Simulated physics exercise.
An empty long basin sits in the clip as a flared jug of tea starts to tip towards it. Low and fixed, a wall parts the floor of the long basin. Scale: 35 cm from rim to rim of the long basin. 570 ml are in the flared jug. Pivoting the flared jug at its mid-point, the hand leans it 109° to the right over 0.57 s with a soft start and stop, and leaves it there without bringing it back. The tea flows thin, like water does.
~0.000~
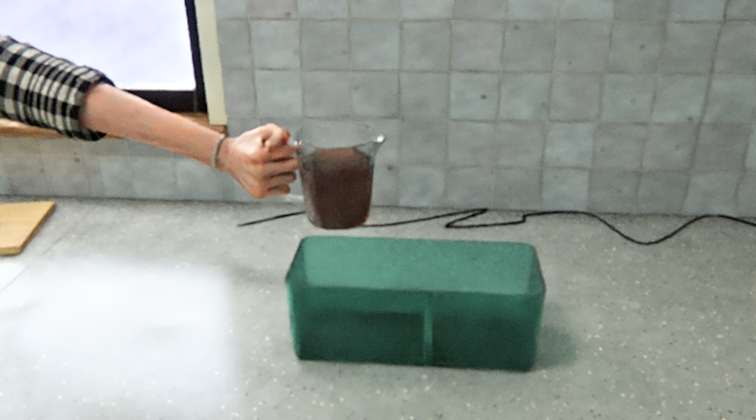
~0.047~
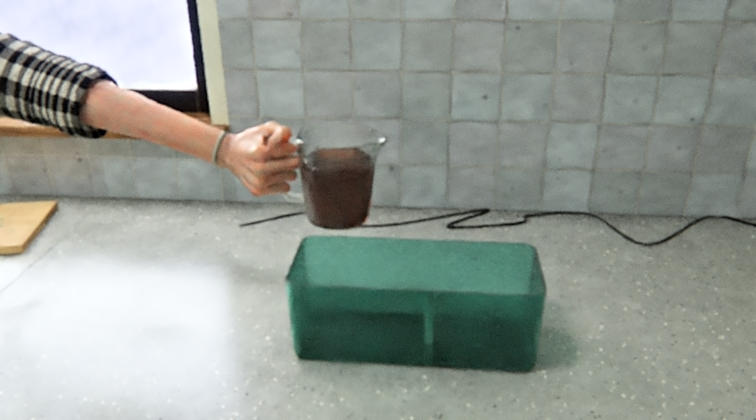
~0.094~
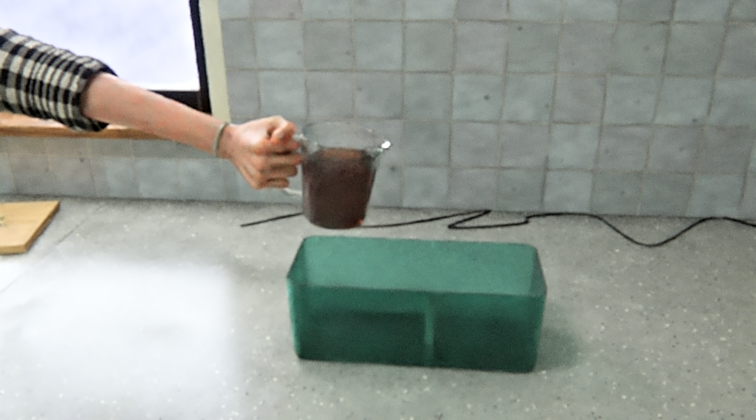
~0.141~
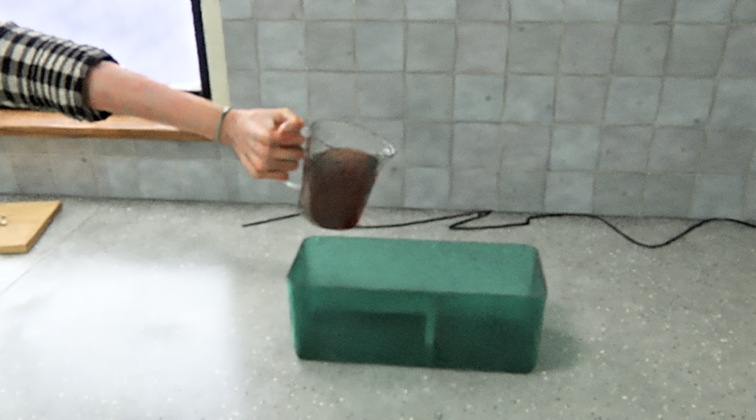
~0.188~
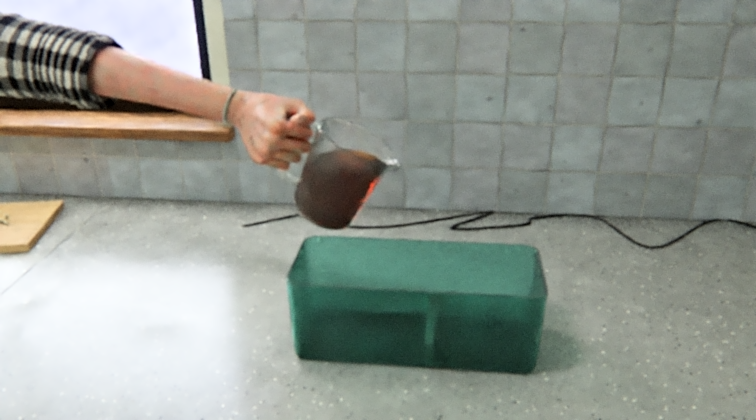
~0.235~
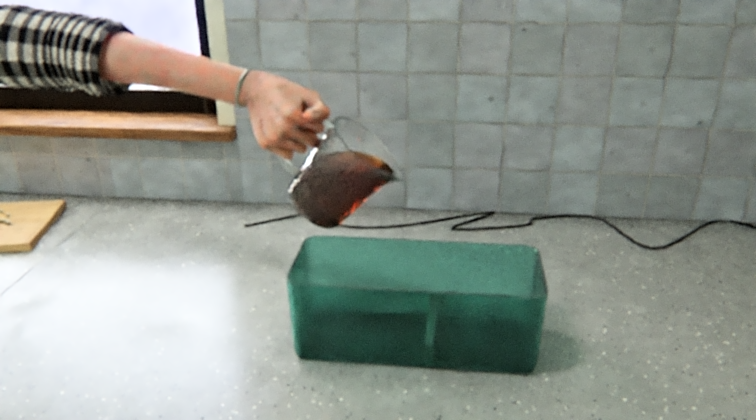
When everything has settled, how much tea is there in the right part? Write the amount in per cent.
36 out of 100.
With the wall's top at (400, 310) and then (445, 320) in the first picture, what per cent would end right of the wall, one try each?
In order, 95 and 15 per cent.
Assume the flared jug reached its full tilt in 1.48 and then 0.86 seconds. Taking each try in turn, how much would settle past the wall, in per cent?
Respectively about 65 and 50 percent.
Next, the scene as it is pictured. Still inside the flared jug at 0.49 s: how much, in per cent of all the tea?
Near 54 in a hundred.
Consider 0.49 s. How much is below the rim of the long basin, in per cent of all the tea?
Close to 20 in a hundred.
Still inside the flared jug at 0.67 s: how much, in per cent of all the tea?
I'd estimate some 10 per cent.
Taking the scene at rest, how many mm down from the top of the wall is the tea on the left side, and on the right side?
Left about 22 mm, right about 26 mm.
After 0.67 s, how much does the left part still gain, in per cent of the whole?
Near 12 percent, give or take.
After 0.49 s the tilt is 103° and 53 per cent is still to pour, 10 is left of the wall and 10 right of it.
After 0.67 s the tilt is 109° and 10 per cent is still to pour, 52 is left of the wall and 28 right of it.
After 0.86 s the tilt is 109° and 0 per cent is still to pour, 63 is left of the wall and 35 right of it.
After 1.07 s the tilt is 109° and 0 per cent is still to pour, 64 is left of the wall and 35 right of it.
In the end 64 per cent lies left of the wall, 36 right of it and 1 outside.
